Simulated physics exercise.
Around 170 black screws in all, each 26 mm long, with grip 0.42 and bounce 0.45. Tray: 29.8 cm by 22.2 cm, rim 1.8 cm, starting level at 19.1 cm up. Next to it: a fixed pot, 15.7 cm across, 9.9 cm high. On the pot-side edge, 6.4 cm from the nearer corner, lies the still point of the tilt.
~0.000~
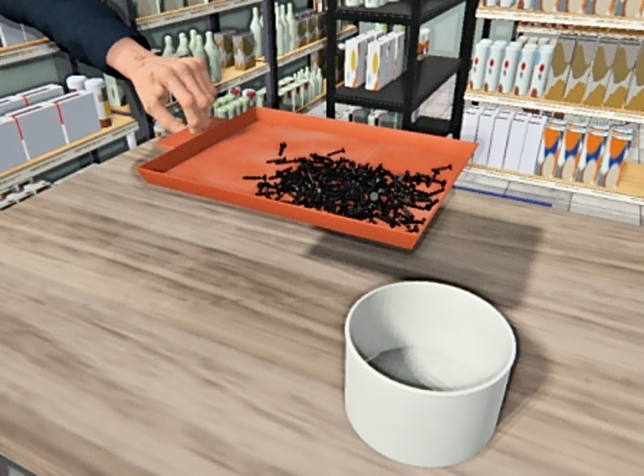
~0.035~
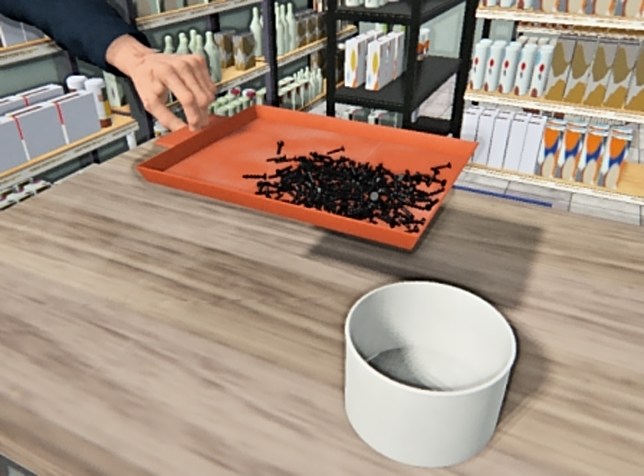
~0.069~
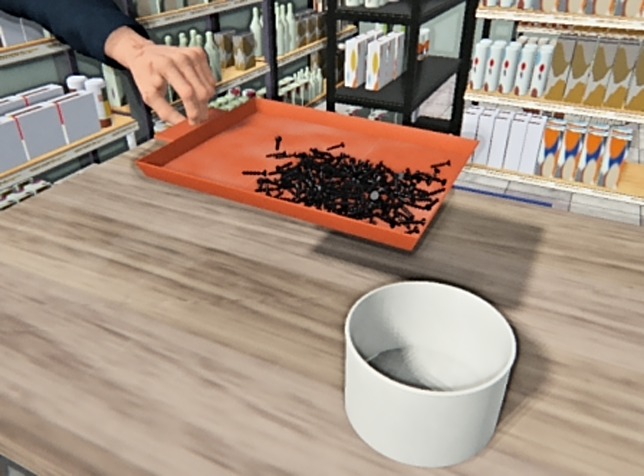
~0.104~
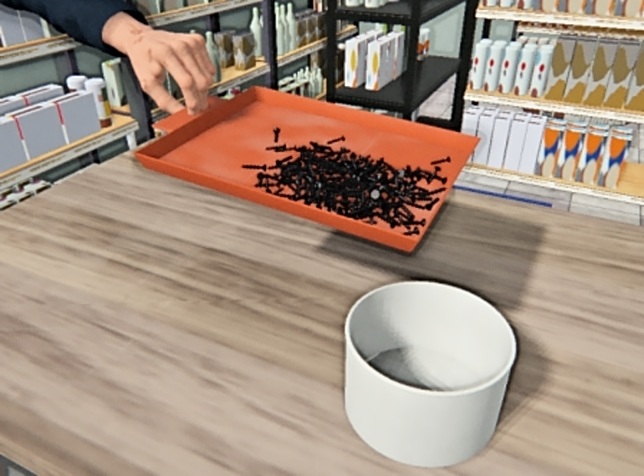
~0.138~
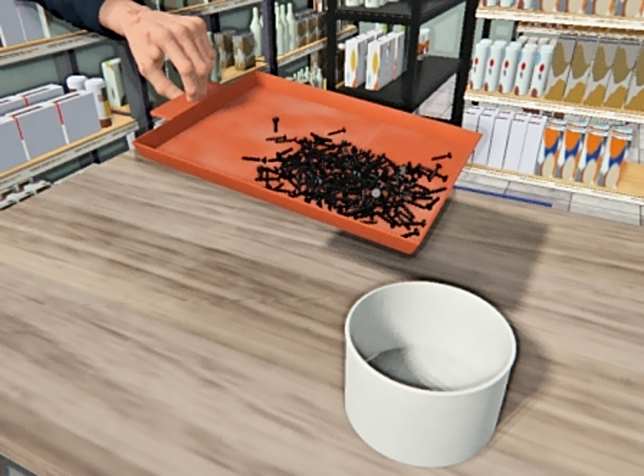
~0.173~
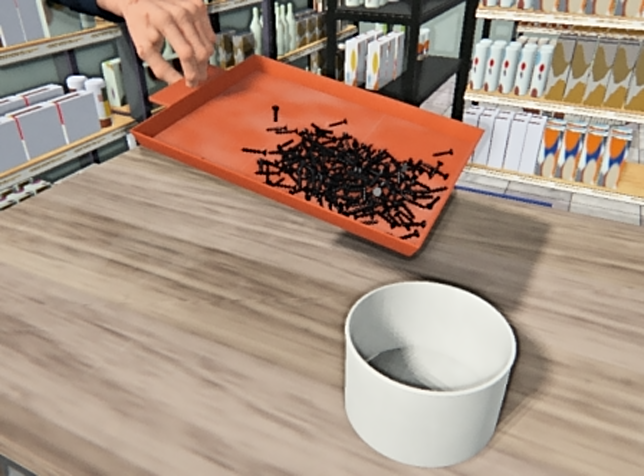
At the start, an orange tray holding a pile of black screws sits level above a wooden table, a hand at its far left end and a white pot in front. The hand then raises that end slightly, tilting the tray toward the pot, while the screws stay heaped together.
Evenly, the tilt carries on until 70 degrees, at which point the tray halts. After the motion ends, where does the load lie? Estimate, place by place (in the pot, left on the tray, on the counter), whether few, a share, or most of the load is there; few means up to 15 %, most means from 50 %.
My estimate: Pot: Most, left on the tray: Few, counter: Few.
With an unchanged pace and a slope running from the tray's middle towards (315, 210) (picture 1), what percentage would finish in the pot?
About 65 per cent.
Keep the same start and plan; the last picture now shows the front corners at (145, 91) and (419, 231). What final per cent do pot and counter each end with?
That works out as pot 30 and counter 55.
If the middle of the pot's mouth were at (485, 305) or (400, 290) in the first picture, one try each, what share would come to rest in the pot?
In order, about 30 and about 25 per cent.
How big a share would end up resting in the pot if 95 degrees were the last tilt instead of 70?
100 %.
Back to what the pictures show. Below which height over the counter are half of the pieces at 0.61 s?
Roughly 22 centimetres.
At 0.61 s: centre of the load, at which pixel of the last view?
Near pixel (396, 201).
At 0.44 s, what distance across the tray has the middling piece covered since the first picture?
Displacement on the tray: About 2 cm.
After 0.44 s, tilt 42 degrees; the tray holds 100 %, the pot 0 %.
Then, at 0.61 s, tilt 60 degrees; the tray holds 100 %, the pot 0 %.
After 0.91 s, tilt 70 degrees; the tray holds 20 %, the pot 65 %.
In the end, at 1.8 s, pot 100 %, tray 0 %, counter 0 %.
